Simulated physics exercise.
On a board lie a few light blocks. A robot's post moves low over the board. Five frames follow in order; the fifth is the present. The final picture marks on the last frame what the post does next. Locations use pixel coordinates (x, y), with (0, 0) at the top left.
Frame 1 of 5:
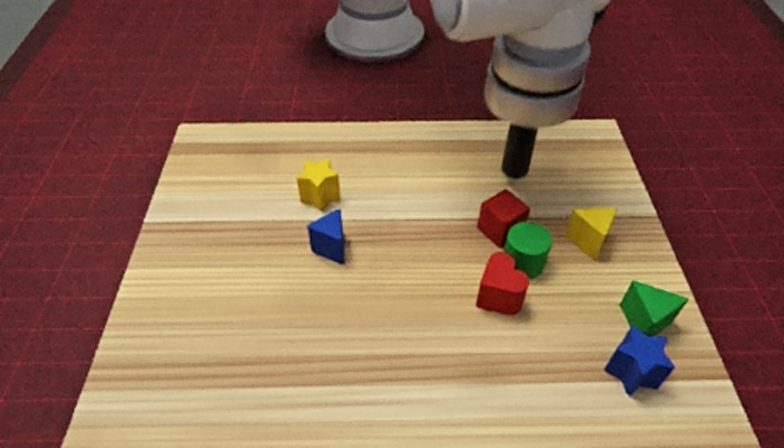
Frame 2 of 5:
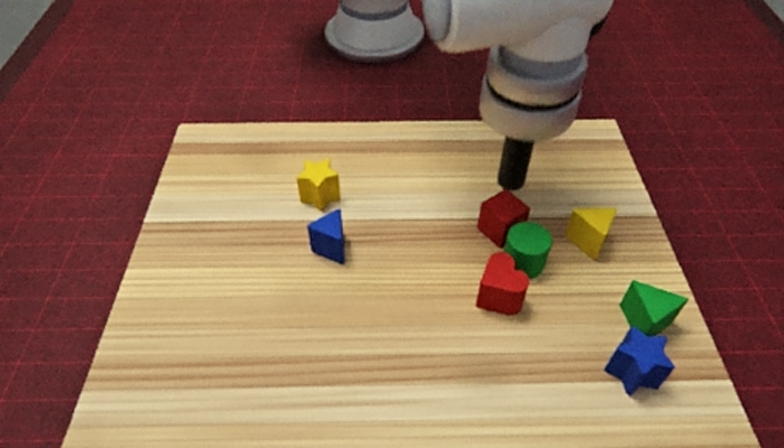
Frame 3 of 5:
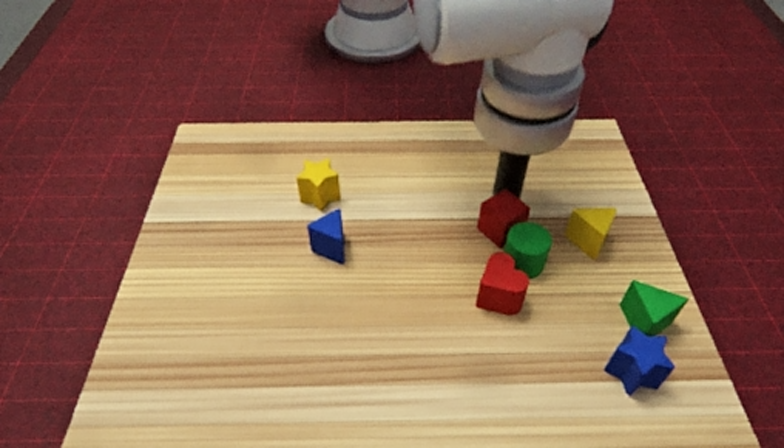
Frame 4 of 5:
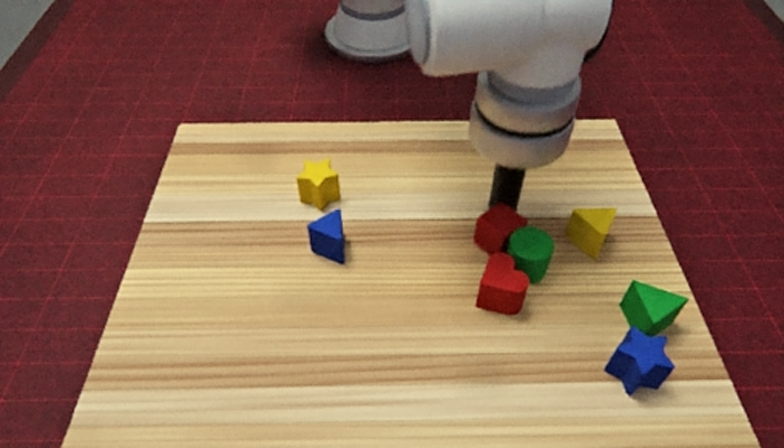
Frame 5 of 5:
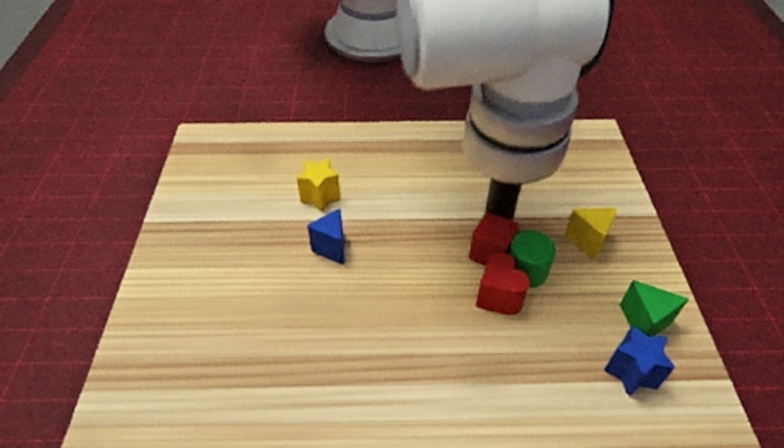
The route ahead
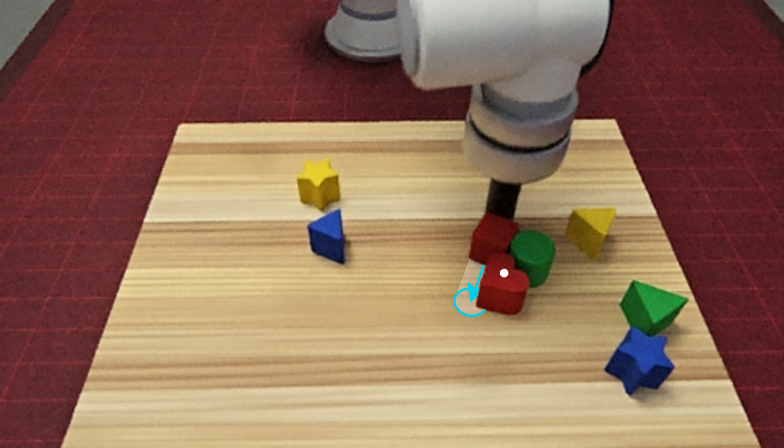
The clip opens on a wooden board scattered with small coloured blocks, a robot arm holding its dark post behind a red block. The post moves toward the viewer and slightly left, reaching the red block, then pushes it a short way forward and left, while the green cylinder shifts slightly right.
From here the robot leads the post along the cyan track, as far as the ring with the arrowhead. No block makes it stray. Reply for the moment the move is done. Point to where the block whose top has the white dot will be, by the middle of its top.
It is at (520, 342).
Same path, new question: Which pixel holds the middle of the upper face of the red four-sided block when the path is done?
Pixel (497, 306).
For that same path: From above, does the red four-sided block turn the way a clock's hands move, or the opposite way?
From above, the turn goes anticlockwise.
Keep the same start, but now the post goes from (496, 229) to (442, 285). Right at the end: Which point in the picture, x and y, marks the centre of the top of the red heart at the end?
Close to (514, 295).
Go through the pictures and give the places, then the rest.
The first frame shows lower end of the post at (515, 170), tops of blocks, red four-sided block at (506, 205), red heart at (504, 273), green cylinder at (530, 237).
The second frame shows post at (511, 182), blocks as before.
The third frame shows post at (507, 194), blocks as before.
The fourth frame shows post at (503, 207), red four-sided block at (503, 218), green cylinder at (532, 242).
The fifth frame shows post at (498, 219), red four-sided block at (497, 228), red heart at (504, 273), green cylinder at (534, 246).
The drawn path runs in a line from (496, 229) to (471, 302); the dot is on the red heart.
The first path, step by step. One third of the way, post at (490, 242); red four-sided block at (493, 253), turned 30° anticlockwise; red heart at (506, 291).
Two thirds of the way, post at (481, 268); red four-sided block at (494, 283), turned 55° anticlockwise; red heart at (512, 320), turned 20° clockwise.
At the end, post at (472, 293); red four-sided block at (497, 306), turned 75° anticlockwise; red heart at (520, 342), turned 25° clockwise; green cylinder not moved.
